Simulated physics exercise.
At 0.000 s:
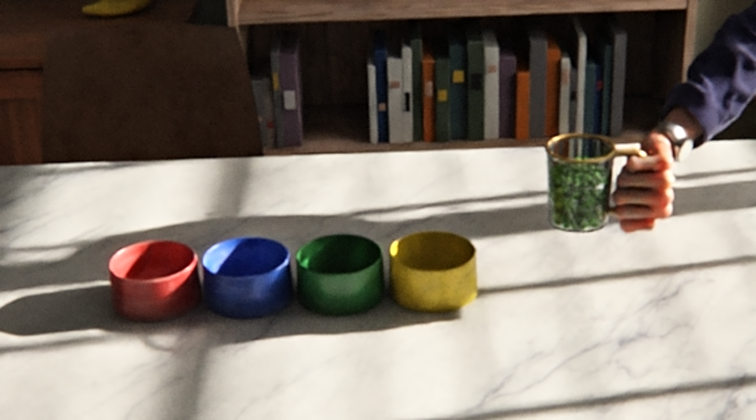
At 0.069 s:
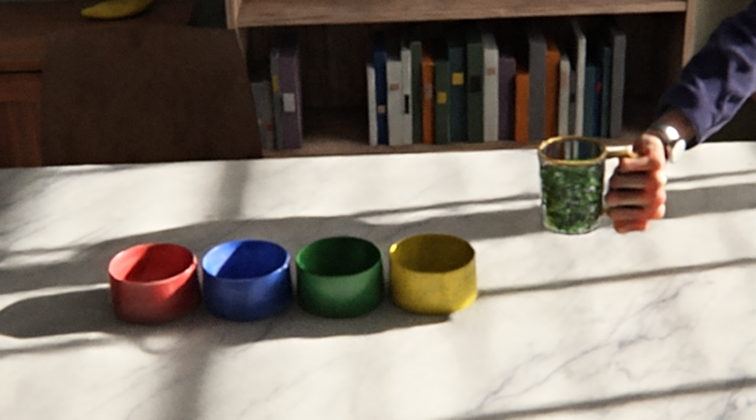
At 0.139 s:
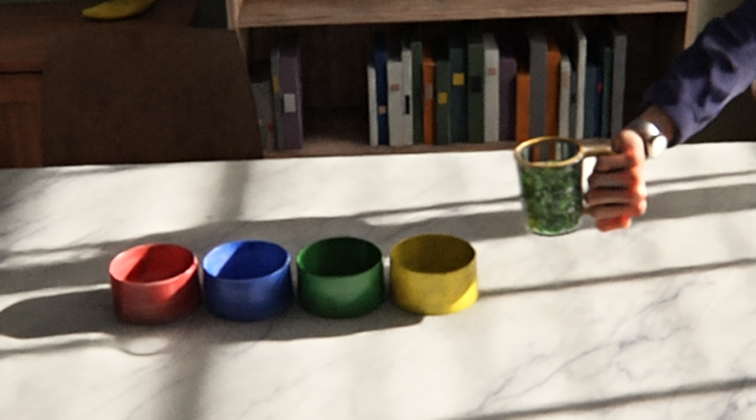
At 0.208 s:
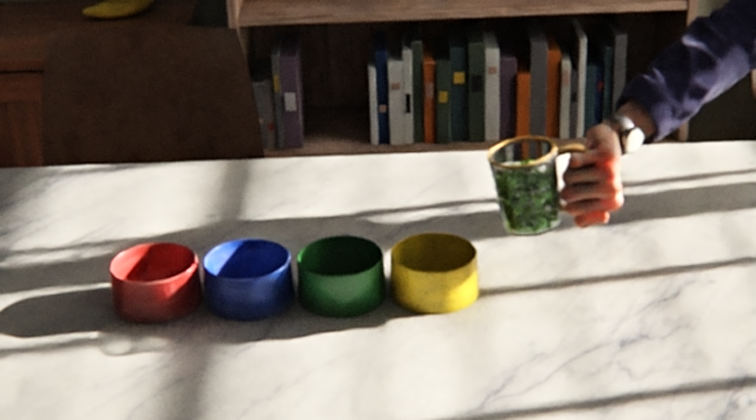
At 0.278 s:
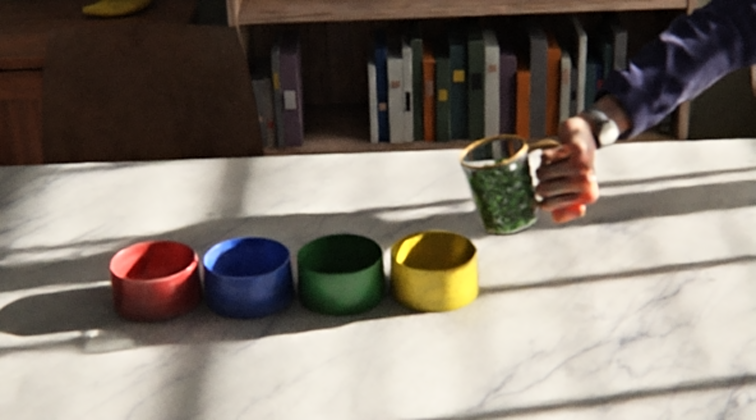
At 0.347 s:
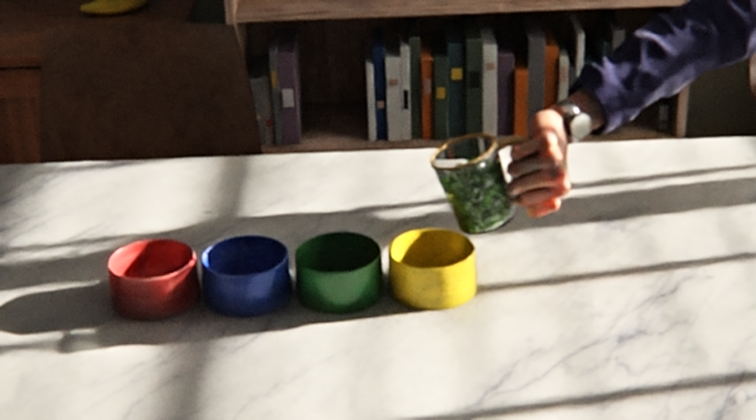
The video shows a hand holding a glass cup of small green pieces by its handle, moving it left above a marble surface toward a row of red, blue, green and yellow dishes while gradually tilting it to the left.
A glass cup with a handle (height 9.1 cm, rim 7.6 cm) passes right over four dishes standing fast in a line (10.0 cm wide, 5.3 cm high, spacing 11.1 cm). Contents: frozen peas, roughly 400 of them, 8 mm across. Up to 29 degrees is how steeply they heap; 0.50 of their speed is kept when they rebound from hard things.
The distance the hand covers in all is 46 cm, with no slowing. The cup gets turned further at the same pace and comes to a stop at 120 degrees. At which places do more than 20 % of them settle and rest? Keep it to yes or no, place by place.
Place by place: Red dish yes, blue dish no, green dish no, yellow dish no, counter no.
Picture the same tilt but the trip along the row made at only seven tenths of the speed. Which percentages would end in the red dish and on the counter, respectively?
Red 100; counter 0.
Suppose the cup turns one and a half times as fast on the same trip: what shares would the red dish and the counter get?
In that case red 90, counter 10.
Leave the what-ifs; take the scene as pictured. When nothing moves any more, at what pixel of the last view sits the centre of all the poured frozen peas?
I'd put it at about (148, 282).
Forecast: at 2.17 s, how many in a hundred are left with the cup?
About 5 per cent.
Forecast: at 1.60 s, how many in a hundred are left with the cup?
It works out to about 85 per cent of the load.
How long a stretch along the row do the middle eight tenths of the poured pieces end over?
Roughly 6 centimetres.
After 1.10 s, tilt 66 degrees; cup holds 100 %.
After 1.60 s, tilt 97 degrees; cup holds 85 %, red 15 %.
Then, at 2.17 s, tilt 120 degrees; cup holds 5 %, red 95 %.
By 2.8 s all is still; red 95 %, blue 0 %, green 0 %, yellow 0 %, counter 5 %.
